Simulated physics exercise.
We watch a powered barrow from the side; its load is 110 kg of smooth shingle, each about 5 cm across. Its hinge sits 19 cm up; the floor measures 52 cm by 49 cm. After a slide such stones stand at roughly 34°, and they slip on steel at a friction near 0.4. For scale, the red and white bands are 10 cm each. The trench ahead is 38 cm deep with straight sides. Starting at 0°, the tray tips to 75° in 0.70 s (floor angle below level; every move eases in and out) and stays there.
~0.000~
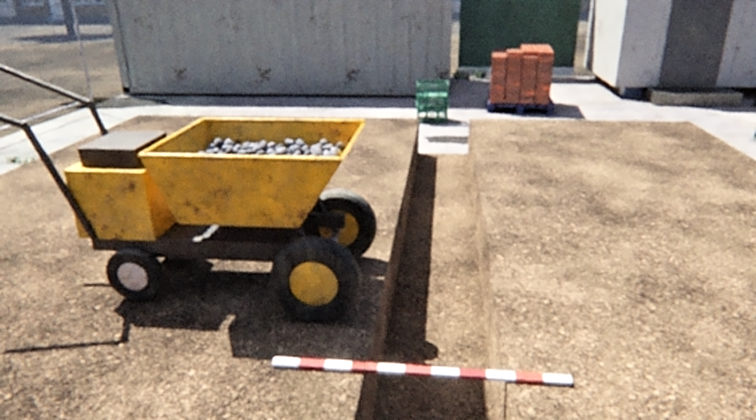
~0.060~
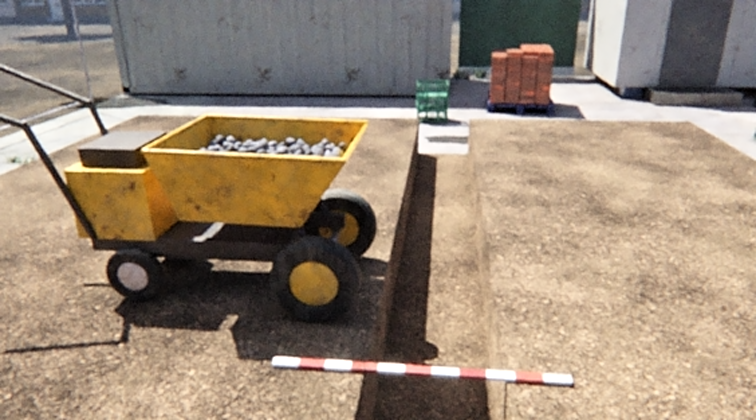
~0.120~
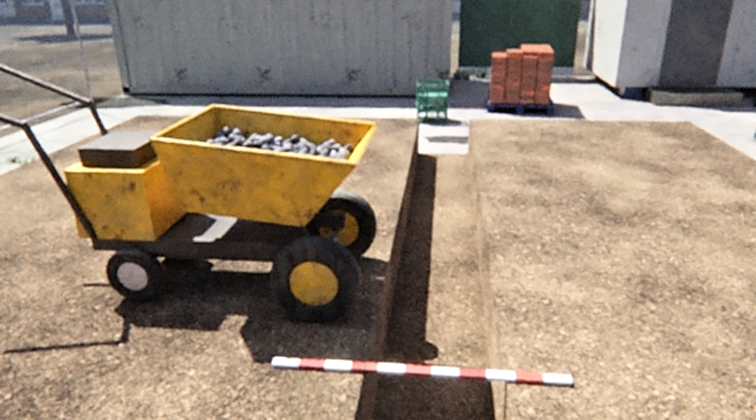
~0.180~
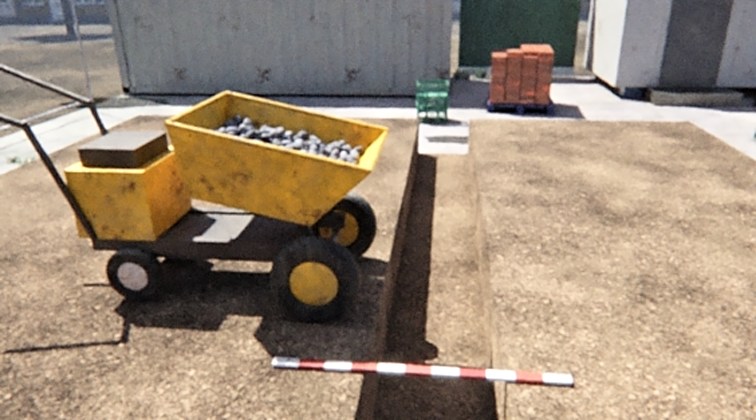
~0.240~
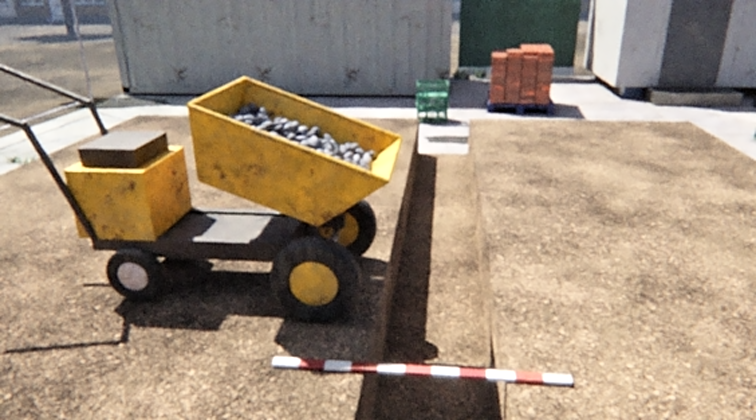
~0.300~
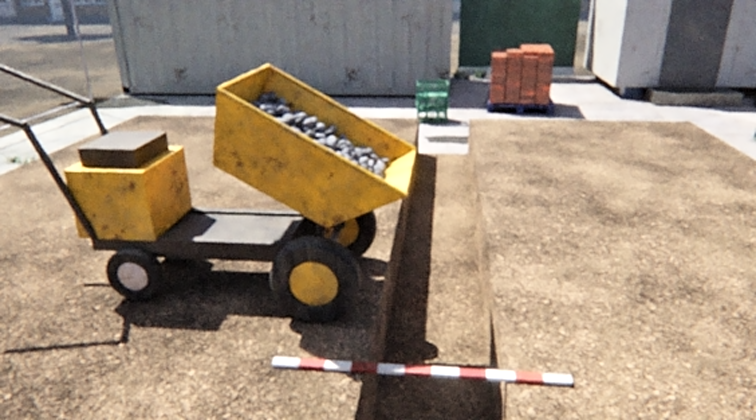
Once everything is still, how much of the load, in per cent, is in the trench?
Some 42 per cent of it.
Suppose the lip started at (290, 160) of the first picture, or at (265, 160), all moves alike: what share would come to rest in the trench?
About 90 and 100 per cent.
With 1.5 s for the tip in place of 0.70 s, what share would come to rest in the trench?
In that case some 65 per cent.
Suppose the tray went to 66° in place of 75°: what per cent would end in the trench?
In that case some 55 per cent.
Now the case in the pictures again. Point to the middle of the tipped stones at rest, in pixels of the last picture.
Near (520, 291).
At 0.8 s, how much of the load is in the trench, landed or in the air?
Some 15 per cent.
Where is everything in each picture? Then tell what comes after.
The tray is at 0°, its lip at (341, 160); the top of the load is at (260, 151), in the first frame.
The tray is at 2°, its lip at (345, 161); the top of the load is at (247, 150); the stones move at 0.4 m/s on average, in the second frame.
Lip at (356, 165), floor tilted 6°, highest stones at (243, 142); the stones move at 0.8 m/s on average, in the third frame.
Lip at (371, 171), floor tilted 12°, highest stones at (239, 130); the stones move at 1.0 m/s on average, in the fourth frame.
Lip at (389, 181), floor tilted 20°, highest stones at (246, 117); the stones move at 1.2 m/s on average, in the fifth frame.
The tray is at 30°, its lip at (406, 196); the top of the load is at (261, 105); the stones move at 1.4 m/s on average, in the sixth frame.
After 0.5 s the floor is at 63°; 100 % in the tray; the foremost stones are at (428, 232).
After 0.8 s the floor is at 75°; 67 % in the tray, 15 % in the trench, 17 % past the trench; the foremost stones are at (537, 296).
After 1.1 s the floor is at 75°; 14 % in the tray, 28 % in the trench, 58 % past the trench; the foremost stones are at (732, 309).
After 3.1 s the floor is at 75°; 0 % in the tray, 42 % in the trench, 58 % past the trench; the foremost stones are past the picture's edge.
